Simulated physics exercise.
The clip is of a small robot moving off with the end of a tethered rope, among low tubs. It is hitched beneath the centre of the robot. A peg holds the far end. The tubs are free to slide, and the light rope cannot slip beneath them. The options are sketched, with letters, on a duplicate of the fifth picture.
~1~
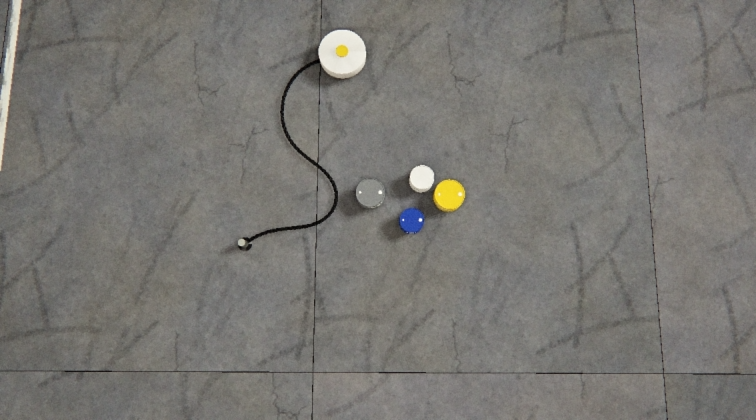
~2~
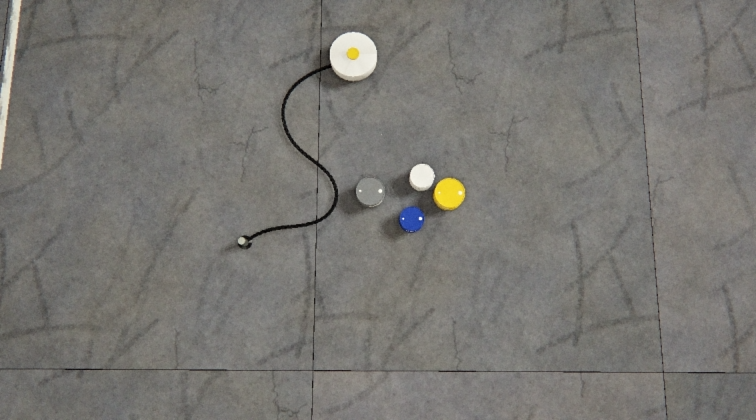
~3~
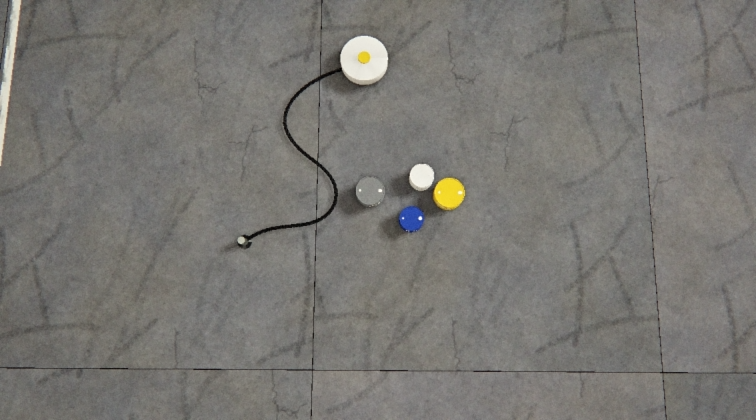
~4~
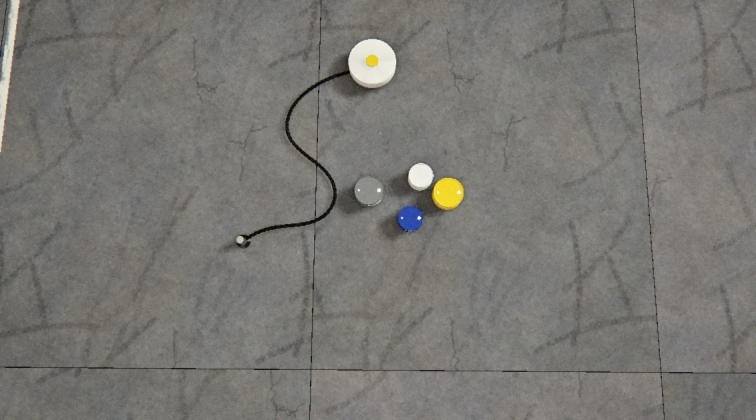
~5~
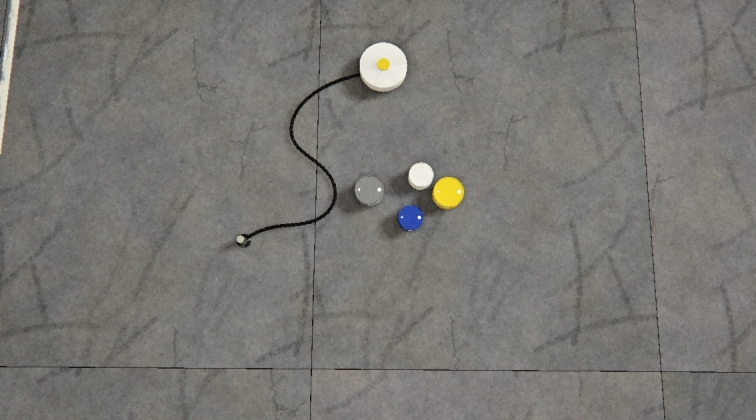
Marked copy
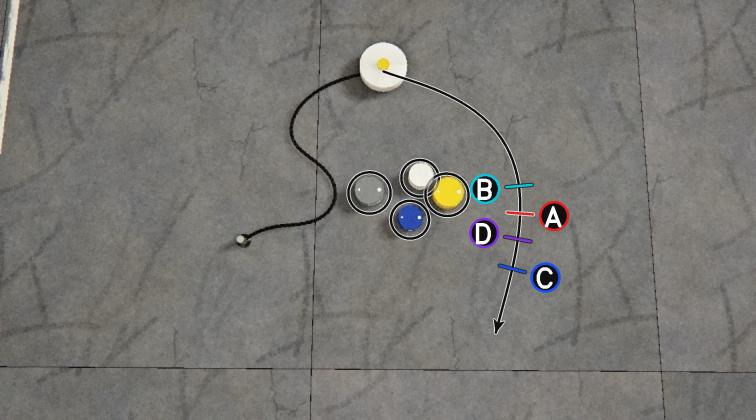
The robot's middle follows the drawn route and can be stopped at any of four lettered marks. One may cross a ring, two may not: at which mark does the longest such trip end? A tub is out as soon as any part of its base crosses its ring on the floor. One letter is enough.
No farther than D.
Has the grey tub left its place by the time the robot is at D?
No.
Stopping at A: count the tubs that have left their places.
By then, none.
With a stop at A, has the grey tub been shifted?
No.
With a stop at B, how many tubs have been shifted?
By then, none.
On the copy, A at (520, 213); B at (519, 186); C at (512, 269); D at (518, 239); the route from (383, 71) via (515, 167) to (496, 333).
On D. First, robot (463, 100).
Then, robot (517, 165).
Finally, robot (520, 238); none over the rings.
By contrast, A is within the limit but short; B is within the limit but short; C has two over the rings.
